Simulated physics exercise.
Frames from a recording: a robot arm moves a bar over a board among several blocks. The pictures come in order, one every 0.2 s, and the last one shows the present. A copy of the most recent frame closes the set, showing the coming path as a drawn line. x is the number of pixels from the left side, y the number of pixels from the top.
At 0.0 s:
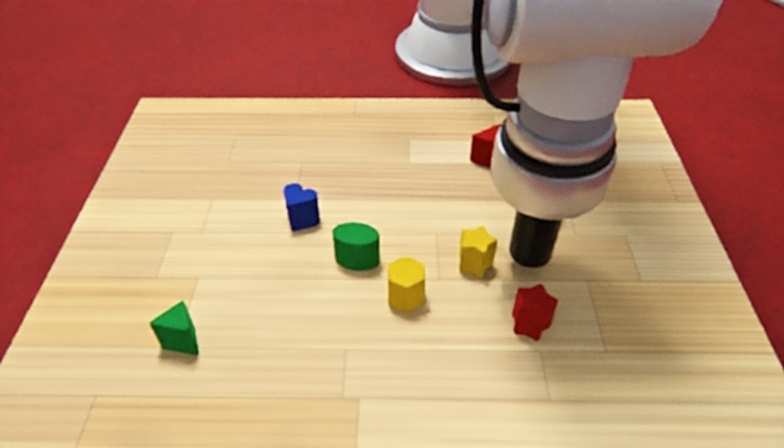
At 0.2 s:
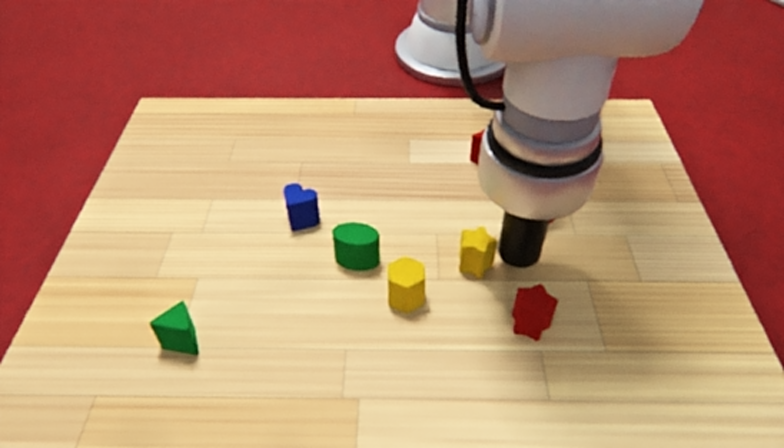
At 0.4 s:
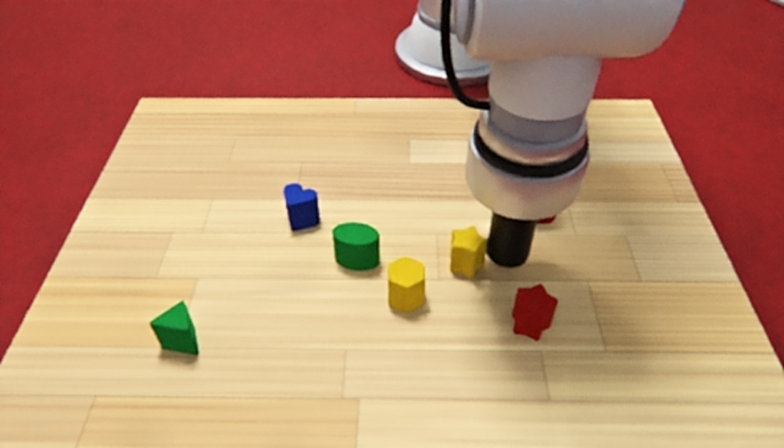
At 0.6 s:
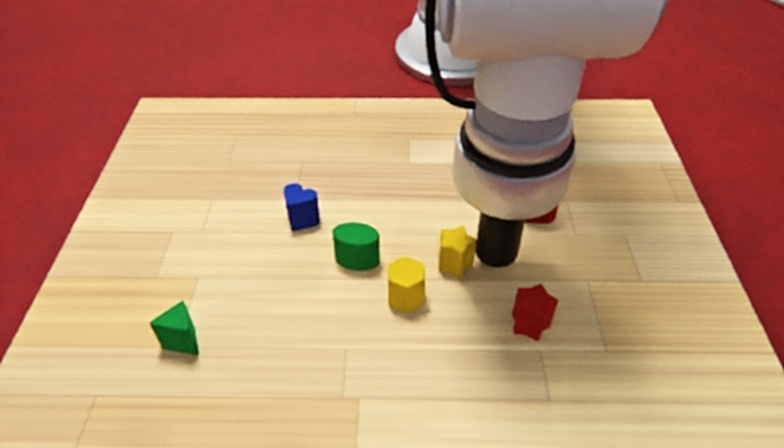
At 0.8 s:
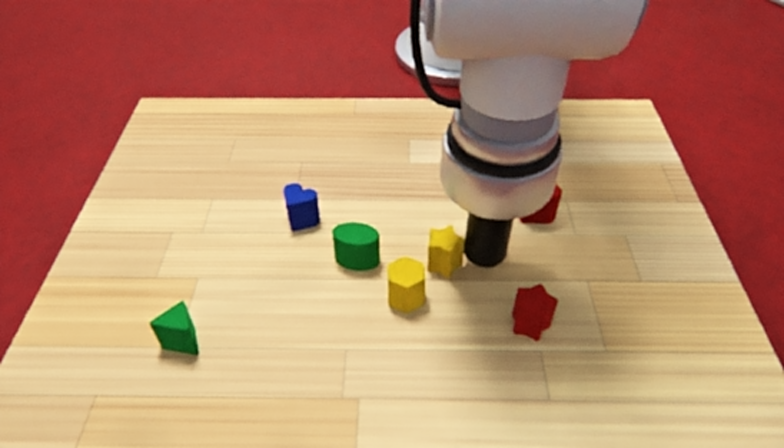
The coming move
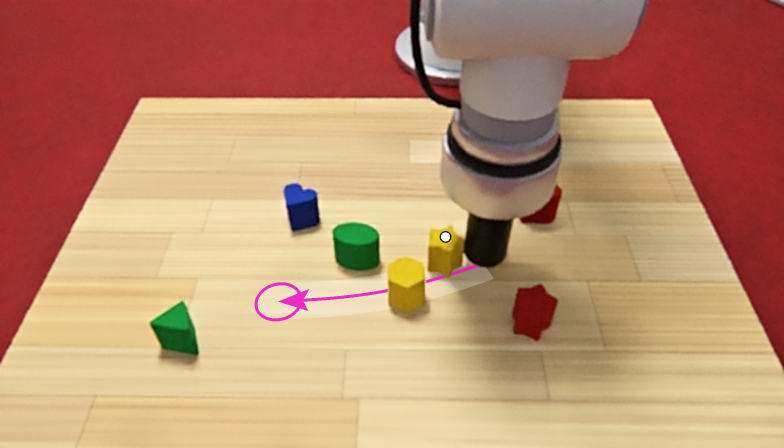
A robot arm with a black bar starts just right of a yellow star block on a wooden board and moves left toward it. The bar then nudges the star a short way left, closer to the yellow hexagon and green oval, while the blue heart stays still.
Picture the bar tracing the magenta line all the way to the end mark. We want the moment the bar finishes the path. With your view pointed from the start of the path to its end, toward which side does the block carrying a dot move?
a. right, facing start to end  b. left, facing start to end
Answer: A.
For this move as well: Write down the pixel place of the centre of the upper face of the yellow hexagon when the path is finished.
It is at (339, 306).
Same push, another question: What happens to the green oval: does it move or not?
The push reaches it.
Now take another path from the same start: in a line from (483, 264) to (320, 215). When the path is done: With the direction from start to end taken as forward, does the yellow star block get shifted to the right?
That would be a no.
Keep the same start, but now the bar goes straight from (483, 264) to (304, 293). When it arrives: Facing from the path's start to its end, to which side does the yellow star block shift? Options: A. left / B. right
Choice B: Right.
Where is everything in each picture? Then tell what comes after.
The first picture shows bar tip at (530, 252); block tops, green oval at (356, 232); yellow hexagon at (406, 271); yellow star block at (478, 238); red star block at (537, 298).
The second picture shows bar at (519, 252); blocks unchanged.
The third picture shows bar at (508, 252); yellow star block at (469, 237).
The fourth picture shows bar at (496, 252); yellow star block at (457, 237).
The fifth picture shows bar at (485, 252); green oval at (356, 232); yellow hexagon at (406, 271); yellow star block at (446, 237); red star block at (537, 298).
Path on the board, from (483, 264) via (386, 291), ending at (279, 301); the dot is on the yellow star block.
The first path, step by step. One third of the way, bar at (420, 272); yellow hexagon at (387, 280); yellow star block at (395, 236), turned 80° clockwise.
Two thirds of the way, bar at (348, 285); green oval at (347, 226), turned 15° anticlockwise; yellow hexagon at (340, 306), turned 95° anticlockwise; yellow star block at (385, 236), turned 120° clockwise.
At the end, bar at (276, 290); green oval at (347, 226), turned 15° anticlockwise; yellow hexagon at (339, 306), turned 100° anticlockwise; yellow star block at (385, 236), turned 120° clockwise; red star block in place.
